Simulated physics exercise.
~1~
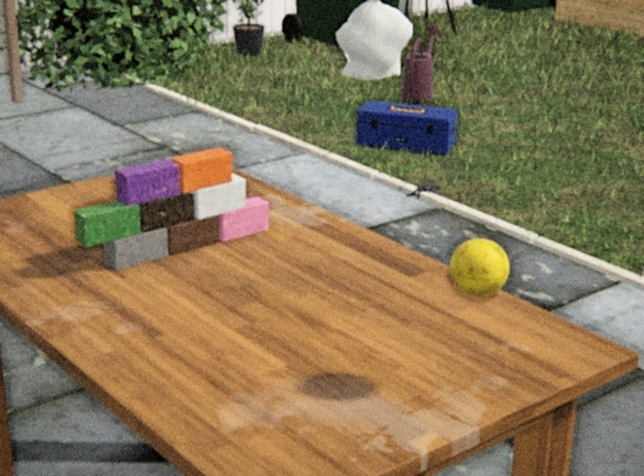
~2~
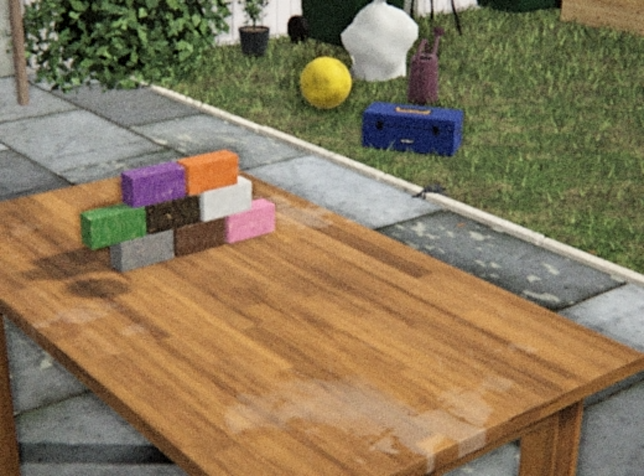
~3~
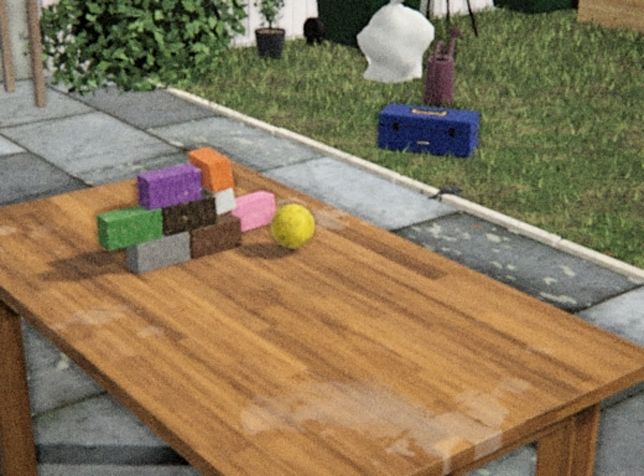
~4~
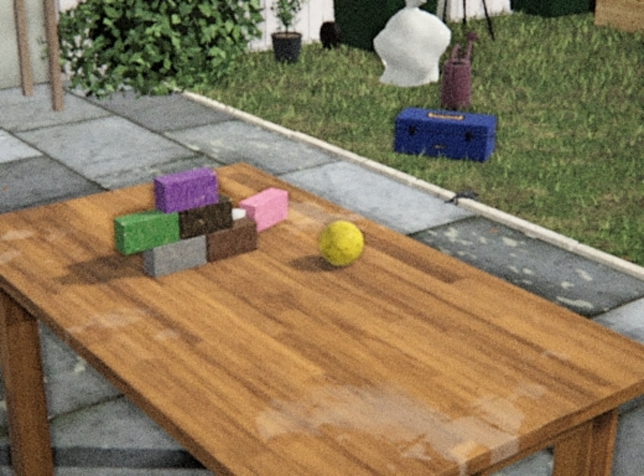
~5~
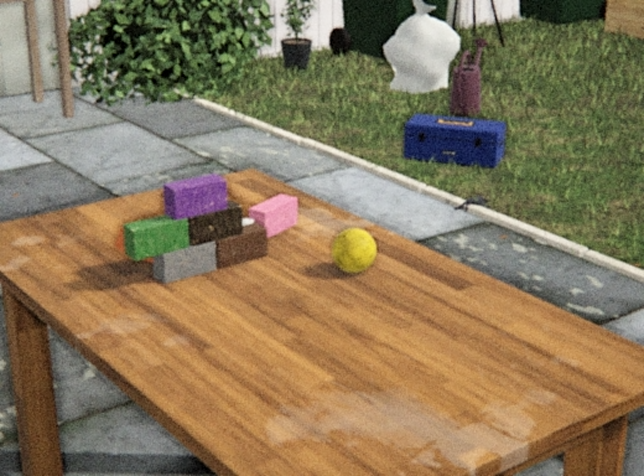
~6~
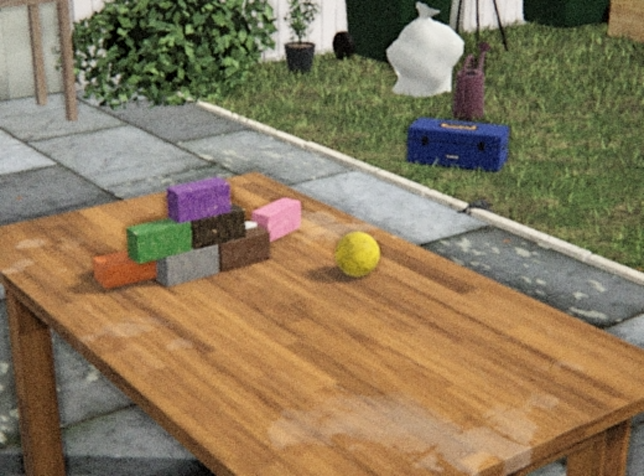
On a garden patio table, a yellow ball hits stacked coloured blocks, toppling the orange and white ones and shifting the pink.
